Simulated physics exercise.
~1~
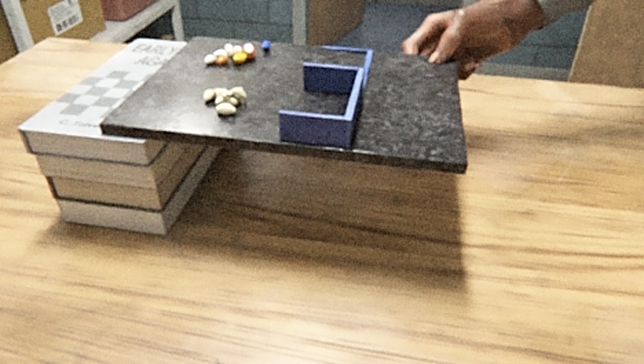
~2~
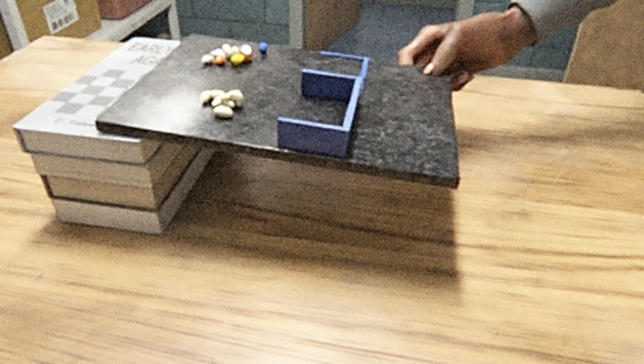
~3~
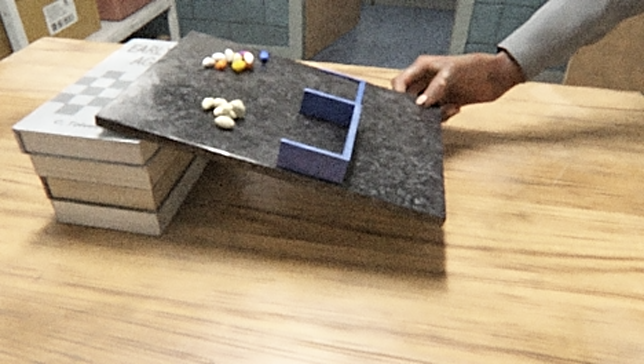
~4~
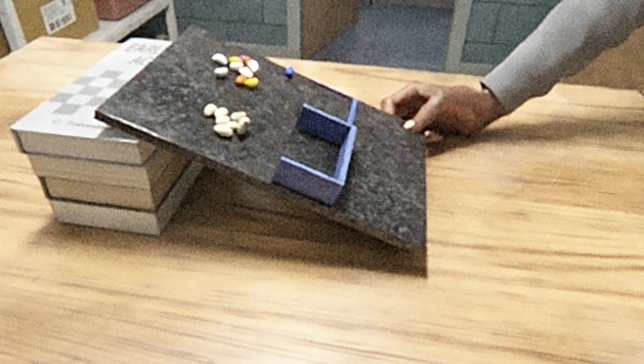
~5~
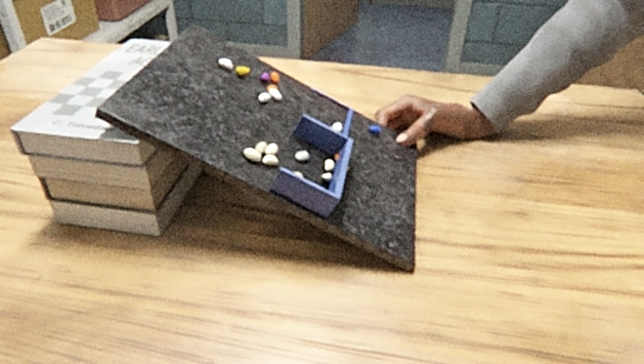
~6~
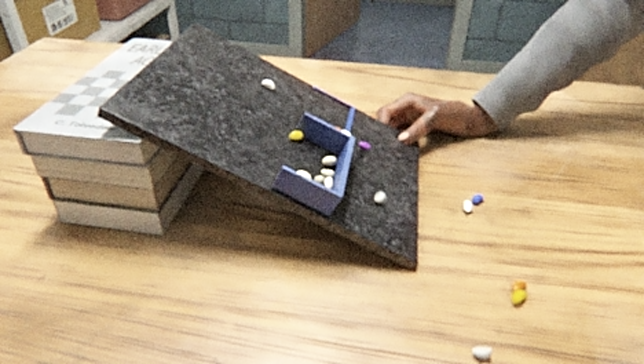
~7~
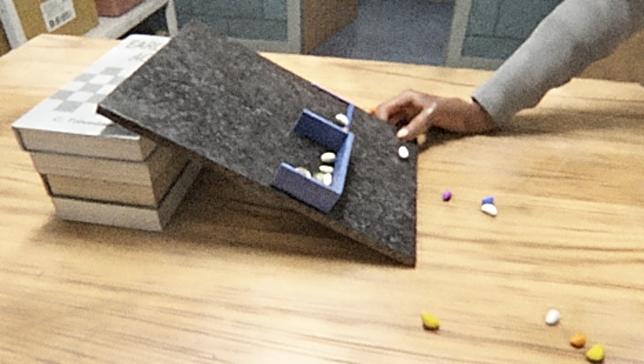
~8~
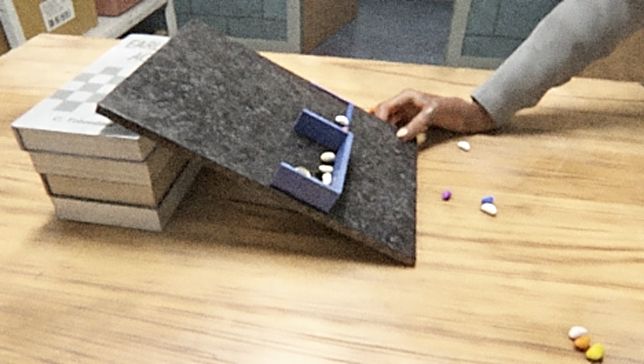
At the start, a hand holds the right end of a dark speckled board nearly level, its left end resting on stacked books, with two groups of small bean-like pieces near blue barriers. The hand lowers the free end toward the wooden table, and the board tilts steadily. As the slope steepens, the pieces begin sliding down to the right. The pale front group runs into its walled barrier and gathers there, while most of the colourful back group gets past its bar and spills onto the table. Finally, the board rests tilted, with colourful pieces scattered on the tabletop.
